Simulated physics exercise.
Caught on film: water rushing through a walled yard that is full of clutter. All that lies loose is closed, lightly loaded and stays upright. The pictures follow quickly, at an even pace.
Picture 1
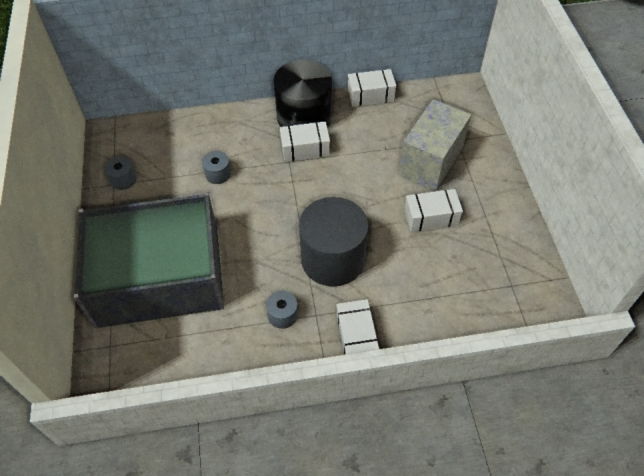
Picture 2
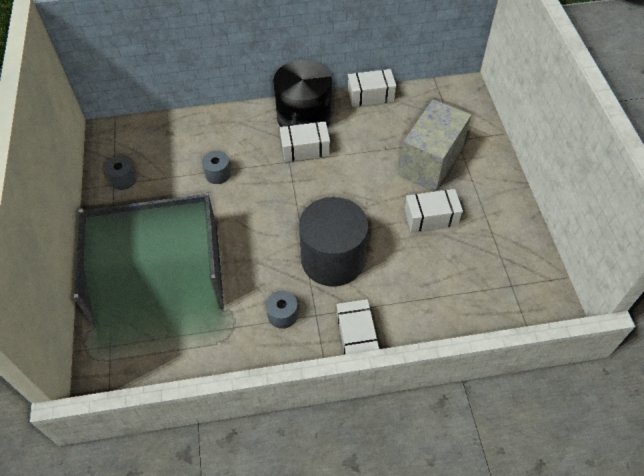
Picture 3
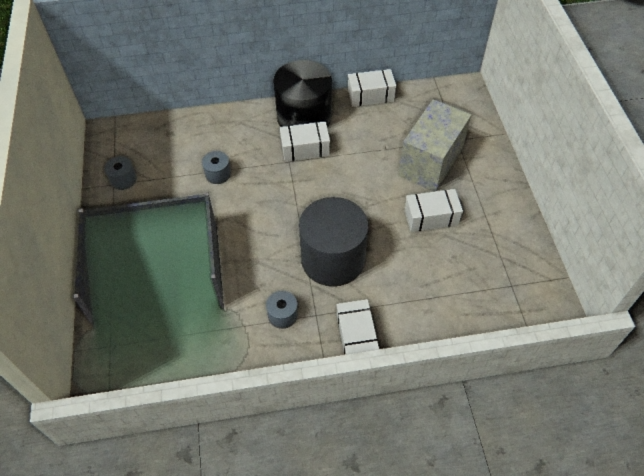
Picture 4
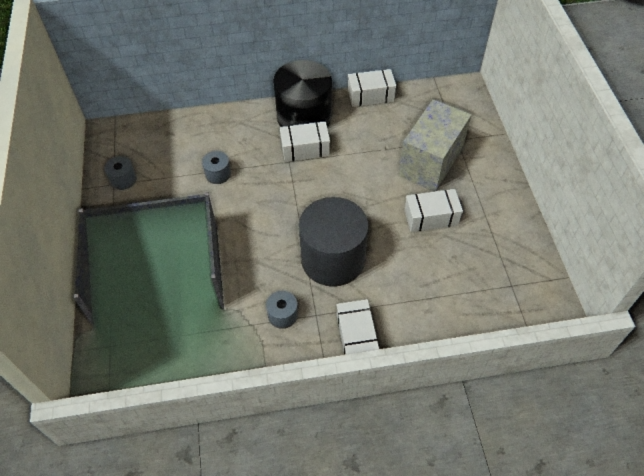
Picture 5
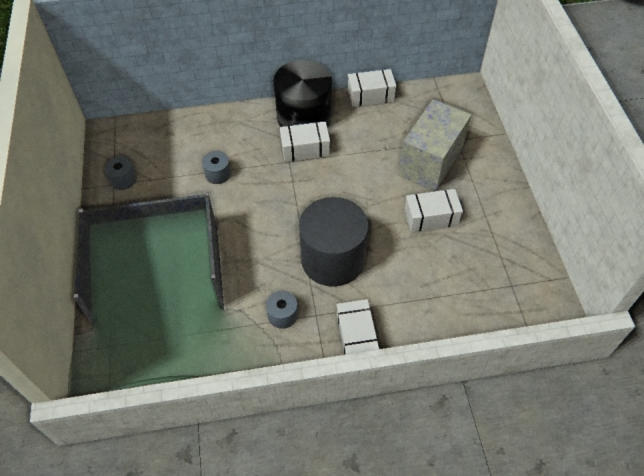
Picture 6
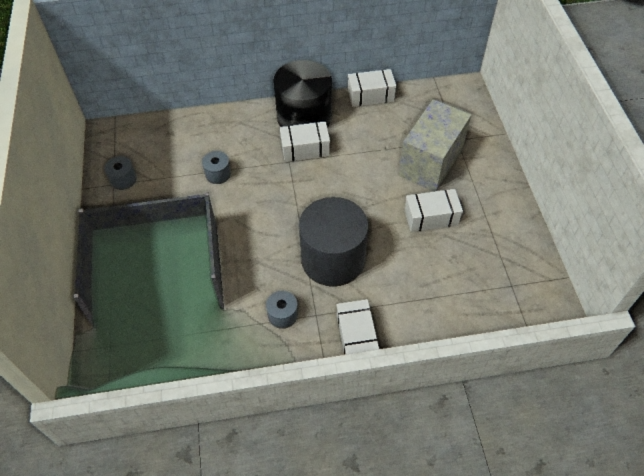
In a walled yard scattered with pale strapped boxes, dark cylinders and a speckled block, the front of a dark-framed tank of green water disappears and the water spreads forward across the floor to the near wall, while the objects stay still.
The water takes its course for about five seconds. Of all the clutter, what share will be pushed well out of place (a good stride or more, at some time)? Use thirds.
That comes to one to two thirds.
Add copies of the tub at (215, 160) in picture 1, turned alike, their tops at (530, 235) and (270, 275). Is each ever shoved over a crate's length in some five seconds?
In turn: Pushed that far, yes.
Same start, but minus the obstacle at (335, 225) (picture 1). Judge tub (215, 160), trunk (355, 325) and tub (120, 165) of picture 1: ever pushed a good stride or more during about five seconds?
In that order: Less than that, swept aside, that far or more.
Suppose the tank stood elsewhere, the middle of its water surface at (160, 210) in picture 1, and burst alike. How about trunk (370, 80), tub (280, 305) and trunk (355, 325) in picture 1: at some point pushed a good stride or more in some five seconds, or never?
One after the other: No, moved that far, moved that far.
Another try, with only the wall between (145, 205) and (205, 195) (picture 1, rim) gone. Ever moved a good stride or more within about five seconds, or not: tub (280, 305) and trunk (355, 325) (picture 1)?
As listed: No, no.
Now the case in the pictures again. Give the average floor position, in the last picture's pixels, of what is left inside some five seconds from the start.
Near (322, 159).
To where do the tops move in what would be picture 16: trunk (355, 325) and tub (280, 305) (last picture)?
Roughly at (473, 257) and (279, 250).
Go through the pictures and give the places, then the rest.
A tub at (281, 304) rests on the ground; a trunk at (434, 203) rests on the ground; 0 of 7 have shifted, in the first frame.
A tub at (281, 304) rests on the ground; a trunk at (434, 203) rests on the ground; 0 of 7 have shifted, in the second frame.
A tub at (281, 304), on the bottom; a trunk at (434, 203), on the bottom; 0 of 7 have shifted, in the third frame.
A tub at (281, 304), on the bottom; a trunk at (434, 203), on the bottom; 0 of 7 have shifted, in the fourth frame.
A tub at (281, 304), on the bottom; a trunk at (434, 203) rests on the ground; 0 of 7 have shifted, in the fifth frame.
A tub at (281, 304), on the bottom; a trunk at (434, 203), on the bottom; 0 of 7 have shifted, in the sixth frame.
A moment on, 0 of 7 are well off their spots; 0 afloat.
Next, 2 of 7 are well off their spots; 0 afloat.
Later, 3 of 7 are well off their spots; 0 afloat.
In the end, 3 of 7 are well off their spots, and 3 have been at some point; 1 afloat.
